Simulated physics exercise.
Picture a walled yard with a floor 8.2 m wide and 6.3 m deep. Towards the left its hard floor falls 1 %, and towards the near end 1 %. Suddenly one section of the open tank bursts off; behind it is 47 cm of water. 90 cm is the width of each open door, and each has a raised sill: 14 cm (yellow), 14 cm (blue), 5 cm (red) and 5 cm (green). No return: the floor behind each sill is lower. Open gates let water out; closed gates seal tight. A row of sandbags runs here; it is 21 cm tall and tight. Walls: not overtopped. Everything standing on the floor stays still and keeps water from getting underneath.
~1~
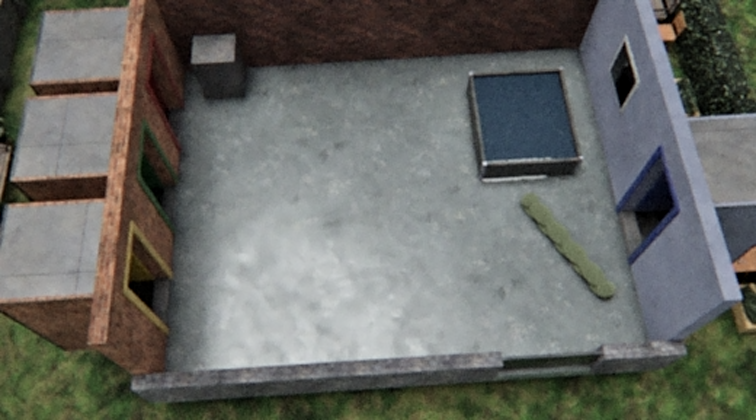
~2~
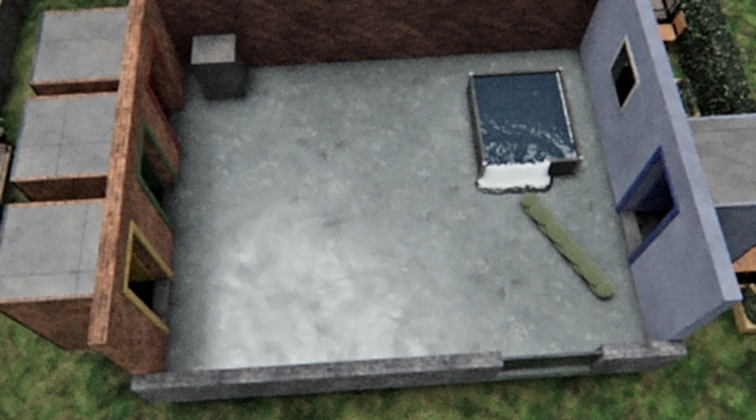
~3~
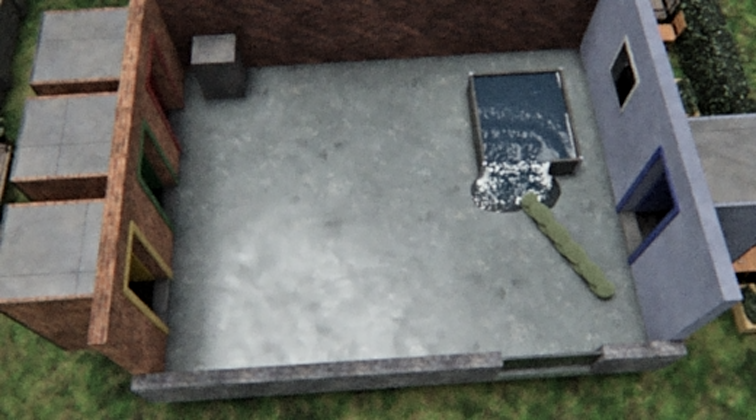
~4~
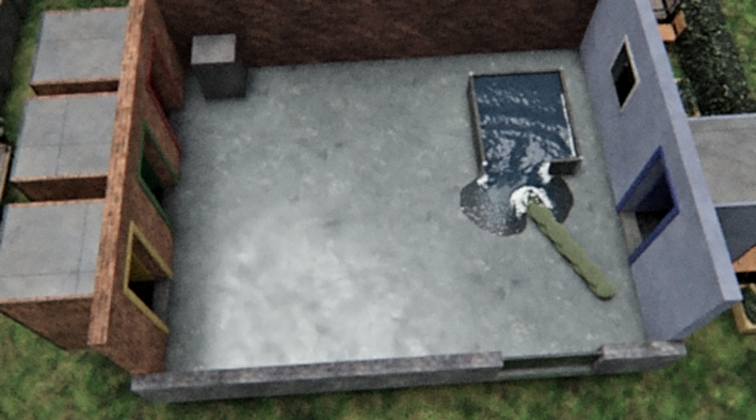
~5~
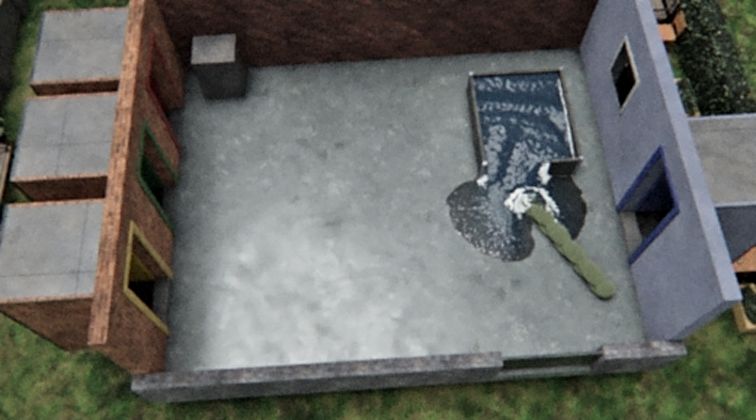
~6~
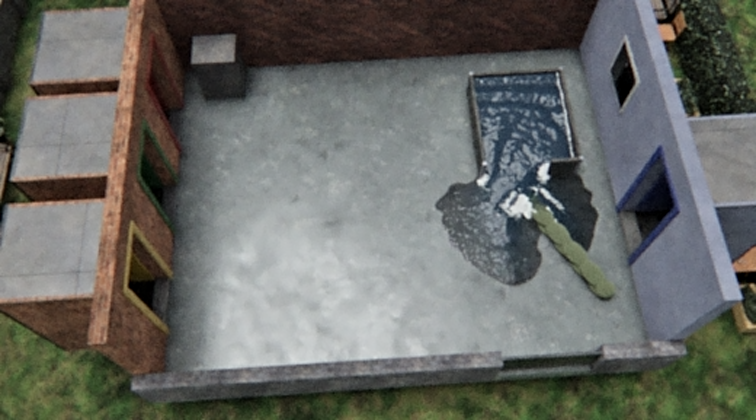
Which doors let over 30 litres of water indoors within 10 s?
At the end, the yellow door lets in less than the limit; the blue door lets in less than the limit; the red door lets in less than the limit; the green door lets in less than the limit.
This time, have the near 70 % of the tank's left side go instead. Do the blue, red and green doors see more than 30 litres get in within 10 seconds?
Here's how it goes: Blue falls short, red exceeds it, green exceeds it.
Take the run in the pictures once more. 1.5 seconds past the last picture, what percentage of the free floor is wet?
Covered: Roughly 30 %.
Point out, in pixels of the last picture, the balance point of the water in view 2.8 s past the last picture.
At roughly (493, 232).
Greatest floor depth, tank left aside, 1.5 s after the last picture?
28 cm or so.
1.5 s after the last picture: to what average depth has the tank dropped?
Mean depth: Some 23 cm.
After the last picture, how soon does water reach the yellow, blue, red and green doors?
Doors: Yellow 3.6 s / blue 0.4 s / red 6.0 s / green 4.5 s.
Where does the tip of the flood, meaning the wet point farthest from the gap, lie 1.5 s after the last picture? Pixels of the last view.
That would be close to (360, 370).
Then, 0.7 s after the last picture water covers 15 % of the floor and is deepest (34 cm) near (525, 194); yellow door not reached, blue door 13 cm at the sill, 0 L in, red door not reached, green door not reached.
Then, 1.5 s after the last picture water covers 30 % of the floor and is deepest (28 cm) near (525, 194); yellow door not reached, blue door 15 cm at the sill, 0 L in, red door not reached, green door not reached.
Then, 2.8 s after the last picture water covers 40 % of the floor and is deepest (20 cm) near (649, 351); yellow door not reached, blue door 10 cm at the sill, 1 L in, red door not reached, green door not reached.
Then, 5.3 s after the last picture water covers 50 % of the floor and is deepest (14 cm) near (164, 383); yellow door 11 cm at the sill, 0 L in, blue door 8 cm at the sill, 1 L in, red door not reached, green door 3 cm at the sill, 0 L in.
Then, 9.3 s after the last picture water covers 70 % of the floor and is deepest (14 cm) near (164, 383); yellow door 12 cm at the sill, 0 L in, blue door 5 cm at the sill, 1 L in, red door 3 cm at the sill, 0 L in, green door 7 cm at the sill, 0 L in.
